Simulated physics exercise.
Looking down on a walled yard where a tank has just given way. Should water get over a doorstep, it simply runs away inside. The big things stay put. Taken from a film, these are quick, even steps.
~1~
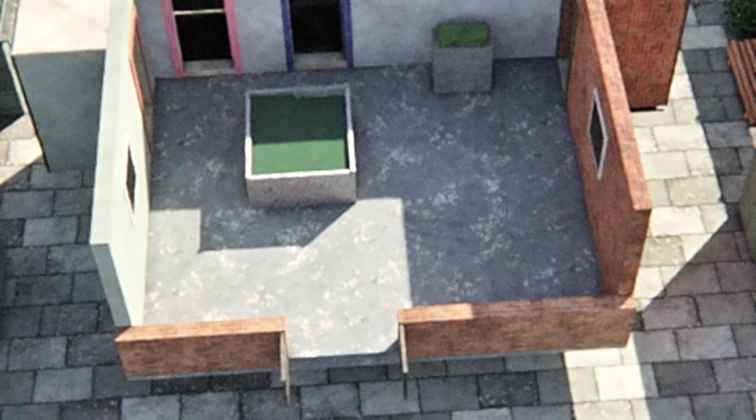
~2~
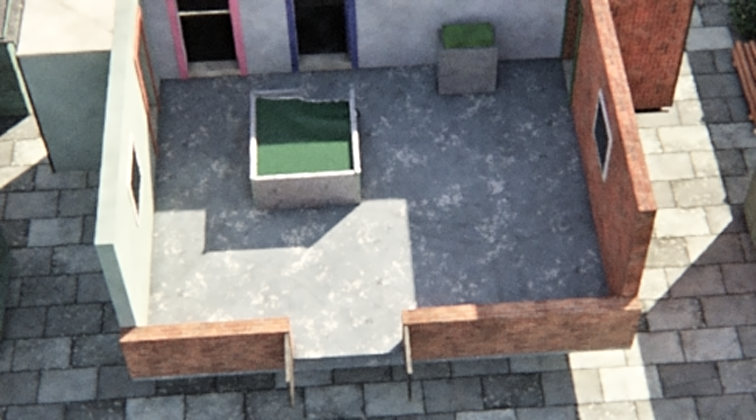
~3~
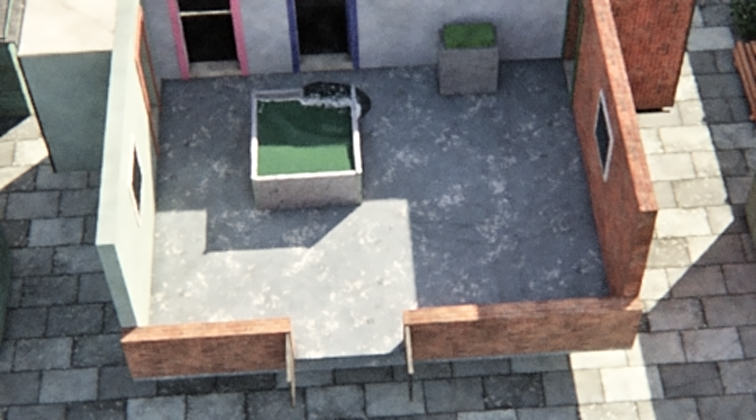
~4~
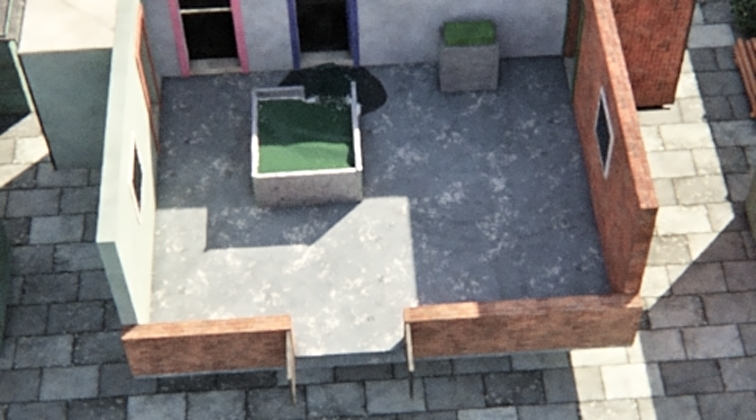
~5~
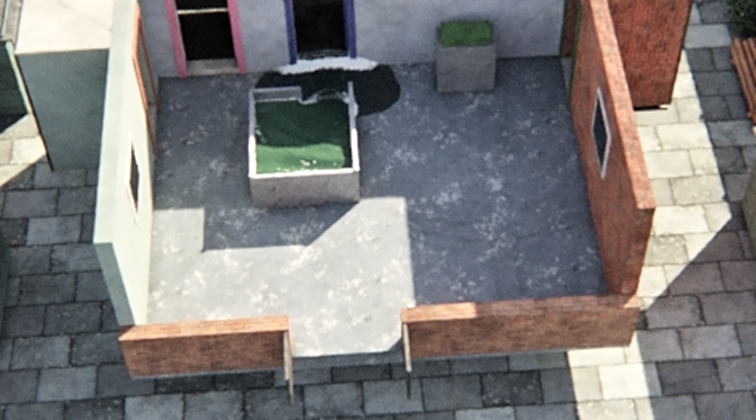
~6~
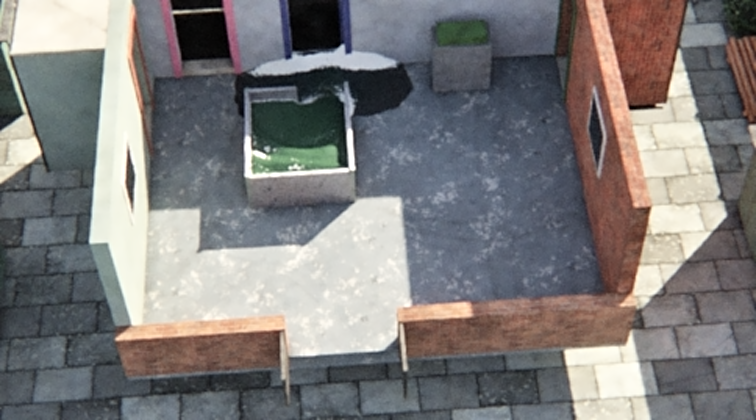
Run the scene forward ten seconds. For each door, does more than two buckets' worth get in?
Door by door: The red door, no; the green door, yes; the blue door, yes; the pink door, no.
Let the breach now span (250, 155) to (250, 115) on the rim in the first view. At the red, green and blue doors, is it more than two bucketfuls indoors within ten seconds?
My reading: The red door passes that mark; the green door keeps below it; the blue door stays under.
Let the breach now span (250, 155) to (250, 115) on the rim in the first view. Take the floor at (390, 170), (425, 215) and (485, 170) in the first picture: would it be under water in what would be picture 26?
The first spot is spared, the second spared and the third spared.
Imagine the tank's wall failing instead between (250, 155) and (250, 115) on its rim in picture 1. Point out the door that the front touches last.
I say the one in green.
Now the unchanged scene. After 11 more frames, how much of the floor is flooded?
25 %.
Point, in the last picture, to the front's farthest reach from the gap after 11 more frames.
Front's tip: Near (554, 60).
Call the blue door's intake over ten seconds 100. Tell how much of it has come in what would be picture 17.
Working it through, I arrive at 70 %.
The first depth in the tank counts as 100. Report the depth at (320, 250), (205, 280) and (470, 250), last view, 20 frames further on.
In order: 0, 0, 2 %.
A moment on, water covers 10 % of the floor; the red door not reached, the green door not reached, the blue door far over two buckets in, the pink door wet at the sill, nothing in.
Next, water covers 25 % of the floor; the red door wet at the sill, nothing in, the green door under two buckets in, the blue door far over two buckets in, the pink door wet at the sill, nothing in.
Then, water covers 45 % of the floor; the red door wet at the sill, nothing in, the green door over two buckets in, the blue door far over two buckets in, the pink door wet at the sill, nothing in.
Later, water covers 80 % of the floor; the red door wet at the sill, nothing in, the green door over two buckets in, the blue door far over two buckets in, the pink door wet at the sill, nothing in.
In the end, water covers 90 % of the floor; the red door wet at the sill, nothing in, the green door over two buckets in, the blue door far over two buckets in, the pink door wet at the sill, nothing in.
